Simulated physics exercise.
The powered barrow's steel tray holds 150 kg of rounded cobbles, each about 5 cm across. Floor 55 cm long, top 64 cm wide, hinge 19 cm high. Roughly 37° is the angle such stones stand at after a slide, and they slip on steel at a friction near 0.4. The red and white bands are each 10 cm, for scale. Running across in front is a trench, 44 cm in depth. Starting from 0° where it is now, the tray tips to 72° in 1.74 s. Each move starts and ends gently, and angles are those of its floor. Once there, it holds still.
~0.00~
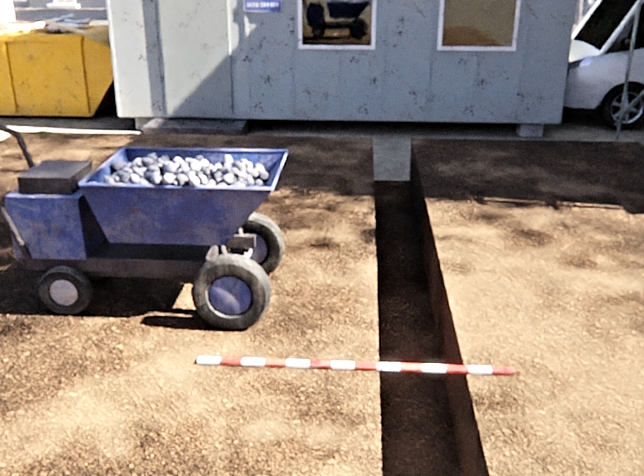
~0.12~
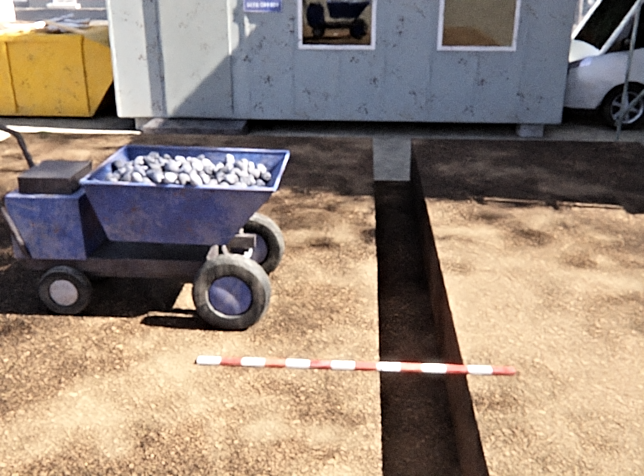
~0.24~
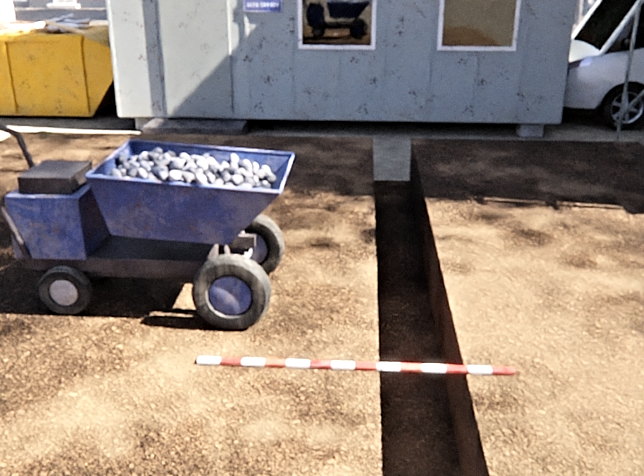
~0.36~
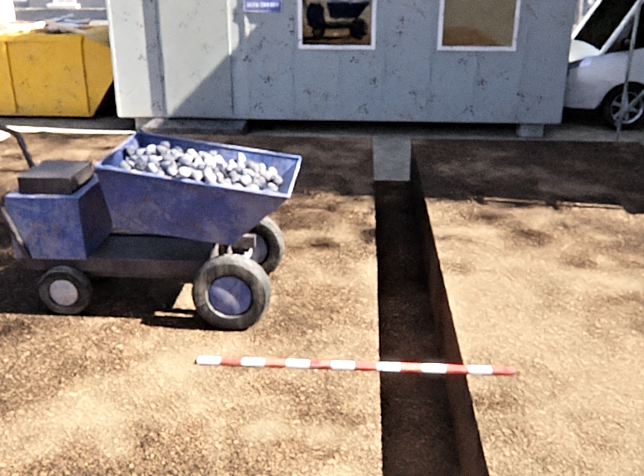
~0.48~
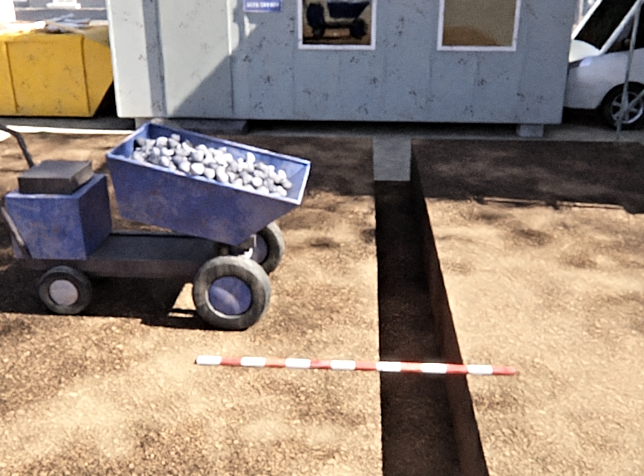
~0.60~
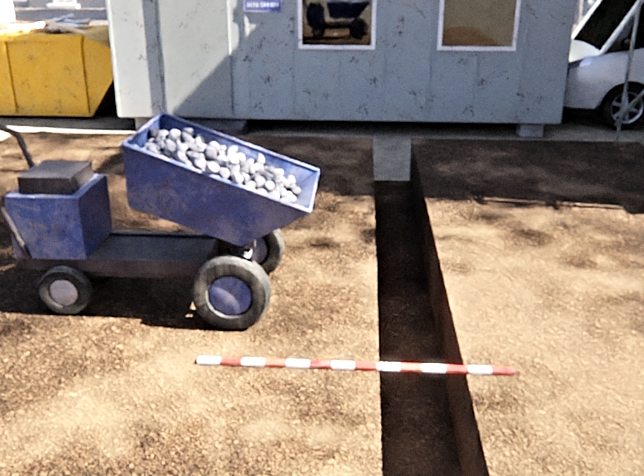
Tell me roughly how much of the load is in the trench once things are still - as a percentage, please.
I would put it at 93 %.
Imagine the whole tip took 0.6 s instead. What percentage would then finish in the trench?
Something close to 95 per cent.
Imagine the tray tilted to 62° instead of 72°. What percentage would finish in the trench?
In that case around 80 percent.
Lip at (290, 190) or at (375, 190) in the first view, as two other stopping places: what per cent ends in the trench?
First spot about 100, second spot about 30 per cent.
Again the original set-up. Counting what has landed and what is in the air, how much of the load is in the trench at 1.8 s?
Roughly 45 percent of the load.
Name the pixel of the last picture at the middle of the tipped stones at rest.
Centre estimate: Around (409, 361).
After 1.3 s the floor is at 61°; 97 % in the tray, 2 % short of the trench, 1 % in the trench; the foremost stones are at (384, 306).
After 1.8 s the floor is at 72°; 45 % in the tray, 8 % short of the trench, 47 % in the trench; the foremost stones are at (443, 378).
After 2.2 s the floor is at 72°; 18 % in the tray, 9 % short of the trench, 73 % in the trench; the foremost stones are at (441, 362).
After 4.1 s the floor is at 72°; 0 % in the tray, 7 % short of the trench, 93 % in the trench; the foremost stones are at (439, 349).
